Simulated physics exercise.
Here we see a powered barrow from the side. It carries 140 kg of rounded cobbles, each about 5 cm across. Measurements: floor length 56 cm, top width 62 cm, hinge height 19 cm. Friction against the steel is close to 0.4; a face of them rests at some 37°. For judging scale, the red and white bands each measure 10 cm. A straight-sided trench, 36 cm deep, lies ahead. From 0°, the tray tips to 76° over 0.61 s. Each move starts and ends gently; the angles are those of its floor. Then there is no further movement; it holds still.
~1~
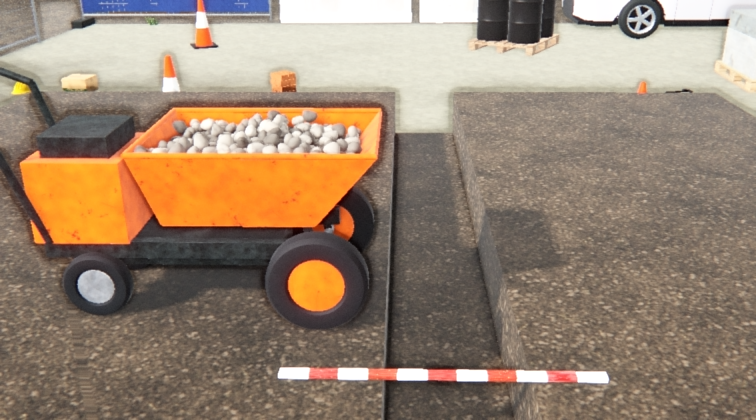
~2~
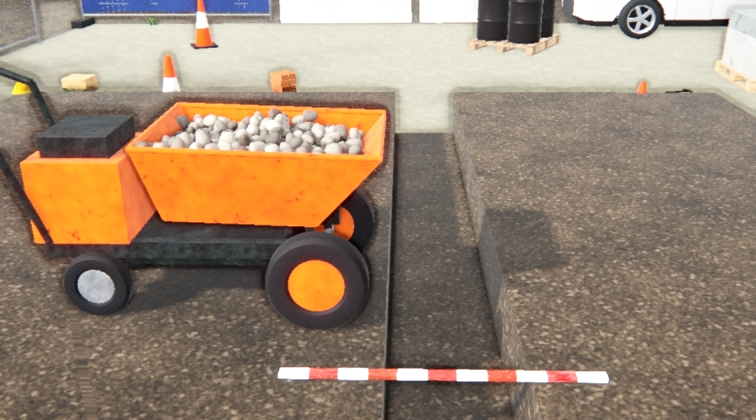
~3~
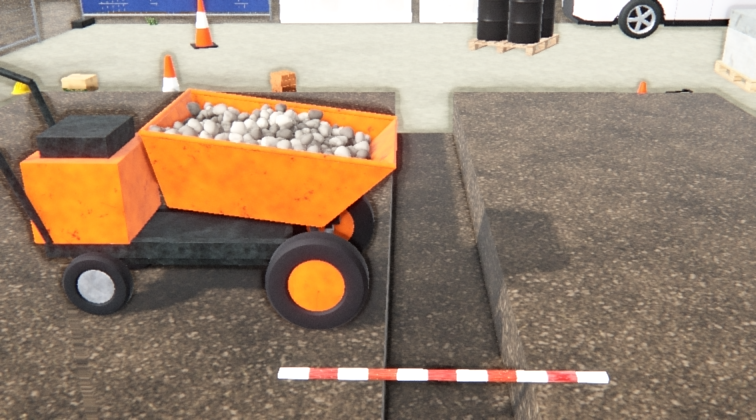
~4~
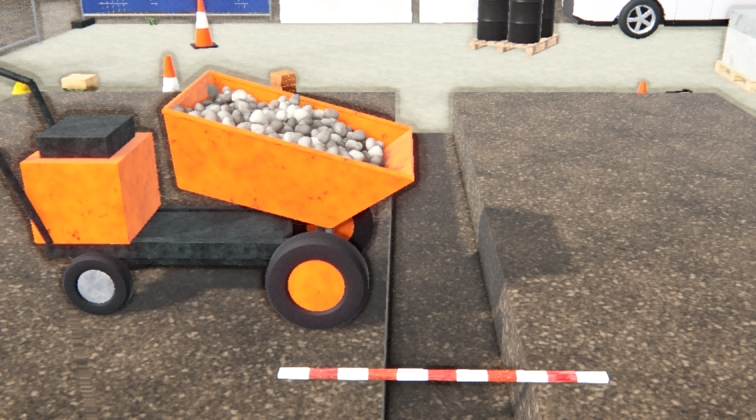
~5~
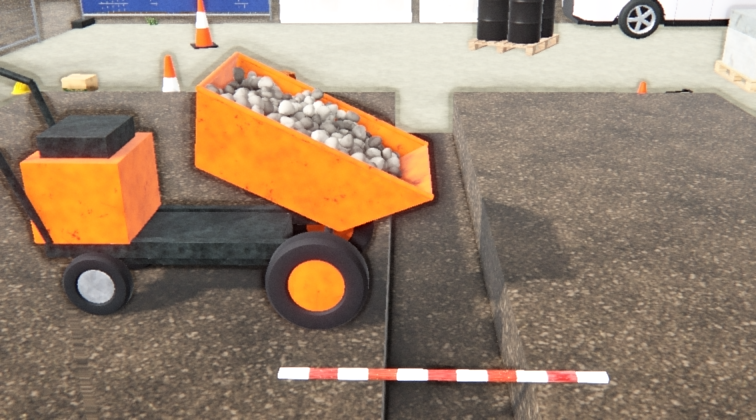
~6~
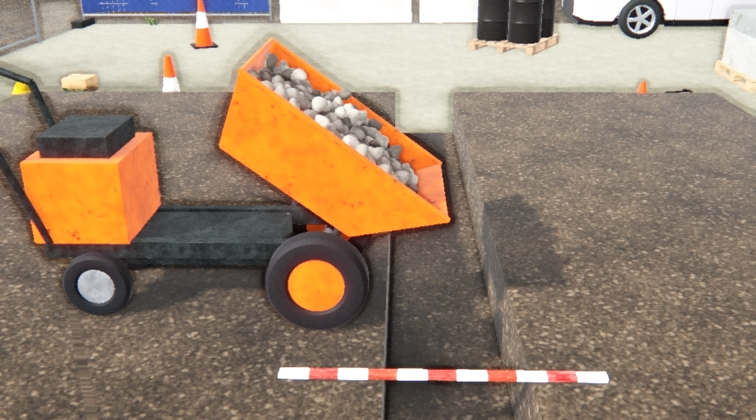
On a dirt surface beside a straight-sided trench, a small orange wheeled barrow stands still, its tray full of rounded grey stones; the tray rises at the left and tilts steadily toward the right, its lip lowering over the trench.
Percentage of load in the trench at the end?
54 per cent.
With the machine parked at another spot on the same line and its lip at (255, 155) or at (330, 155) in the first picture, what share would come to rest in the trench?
Near 90 and near 90 percent.
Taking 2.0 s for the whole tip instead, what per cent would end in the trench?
With that timing, about 75 per cent.
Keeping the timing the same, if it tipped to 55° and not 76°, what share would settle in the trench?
Share in trench: Approx. 30%.
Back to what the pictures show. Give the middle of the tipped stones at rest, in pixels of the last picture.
Centre estimate: Around (499, 340).
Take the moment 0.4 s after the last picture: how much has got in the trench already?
Some 20 per cent.
Then, 0.2 s after the last picture the floor is at 65°, 100 % in the tray; the foremost stones are at (457, 234).
Then, 0.4 s after the last picture the floor is at 76°, 58 % in the tray, 22 % in the trench, 21 % past the trench; the foremost stones are at (567, 284).
Then, 0.8 s after the last picture the floor is at 76°, 7 % in the tray, 47 % in the trench, 46 % past the trench; the foremost stones are past the picture's edge.
Then, 2.7 s after the last picture the floor is at 76°, 0 % in the tray, 54 % in the trench, 46 % past the trench; the foremost stones are past the picture's edge.
